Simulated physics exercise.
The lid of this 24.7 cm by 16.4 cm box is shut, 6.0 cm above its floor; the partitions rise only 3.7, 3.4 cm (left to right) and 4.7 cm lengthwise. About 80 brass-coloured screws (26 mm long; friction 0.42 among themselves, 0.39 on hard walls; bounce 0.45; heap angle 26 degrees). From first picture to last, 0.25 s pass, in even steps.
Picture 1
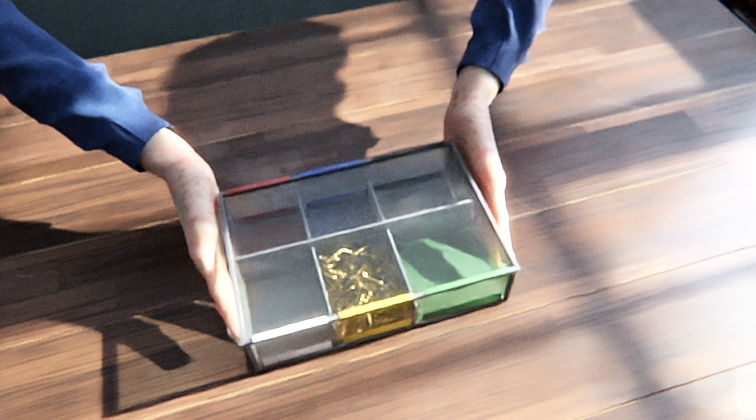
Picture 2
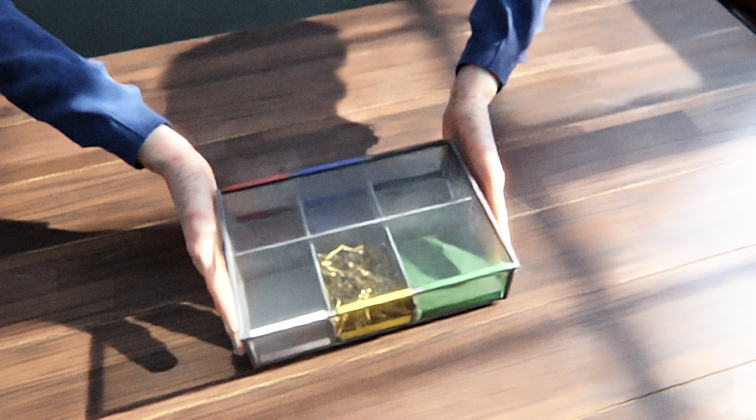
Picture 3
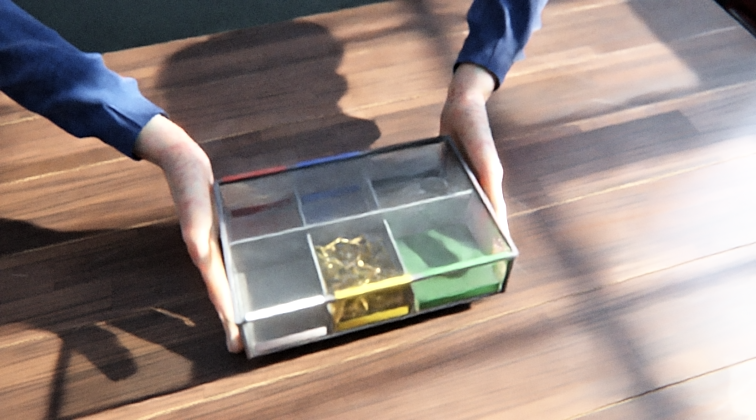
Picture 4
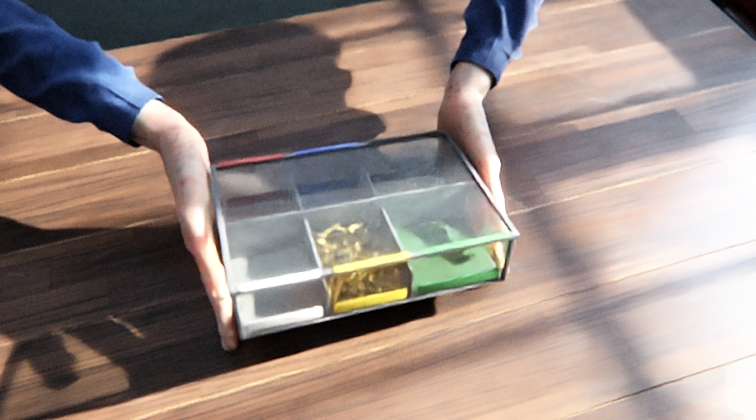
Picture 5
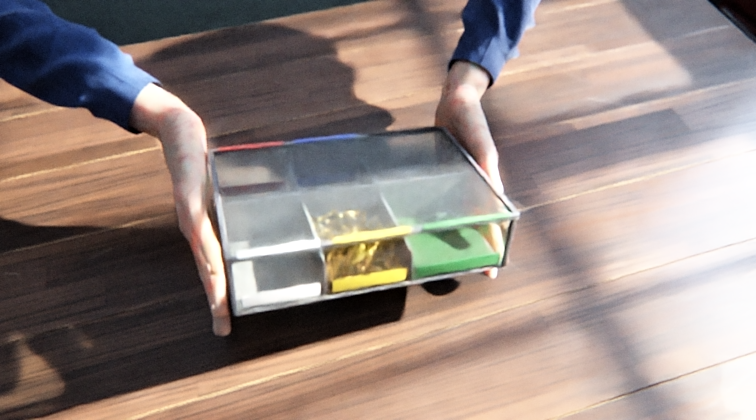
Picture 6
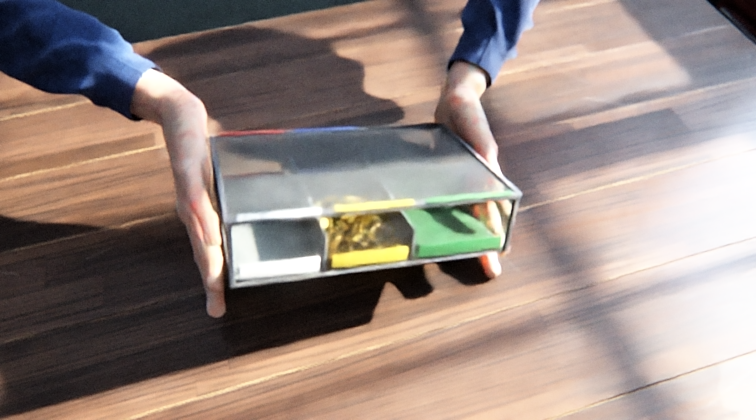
Two hands in blue sleeves held a shut, clear-lidded box with small brass-coloured screws in its yellow front compartment, then steadily tilted it, raising the back edge until its front side faced the viewer.
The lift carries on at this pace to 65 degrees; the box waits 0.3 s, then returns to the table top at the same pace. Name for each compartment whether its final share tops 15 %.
Red compartment: Under; blue compartment: Under; green compartment: Under; yellow compartment: Over; white compartment: Under; black compartment: Under.
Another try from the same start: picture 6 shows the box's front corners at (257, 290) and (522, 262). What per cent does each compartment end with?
Red 0, blue 0, green 10, yellow 90, white 0, black 0.
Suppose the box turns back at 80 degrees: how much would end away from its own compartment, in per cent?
About 10 per cent.
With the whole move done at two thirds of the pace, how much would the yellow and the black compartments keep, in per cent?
In that case yellow 100; black 0.
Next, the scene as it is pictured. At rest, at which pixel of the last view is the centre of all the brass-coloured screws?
Around (357, 259).
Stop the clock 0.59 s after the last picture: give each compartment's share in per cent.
Red 0, blue 0, green 5, yellow 85, white 0, black 5.
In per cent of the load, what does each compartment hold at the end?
Red 0, blue 0, green 5, yellow 85, white 0, black 10.
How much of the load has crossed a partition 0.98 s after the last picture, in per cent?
Some 15 per cent.
Then, 0.59 s after the last picture, tilt 65 degrees; green 5 %, yellow 85 %, black 5 %.
Then, 0.98 s after the last picture, tilt 34 degrees; green 5 %, yellow 85 %, black 10 %.
Then, 1.46 s after the last picture, tilt 0 degrees; green 5 %, yellow 85 %, black 10 %.
In the end, red 0 %, blue 0 %, green 5 %, yellow 85 %, white 0 %, black 10 %.
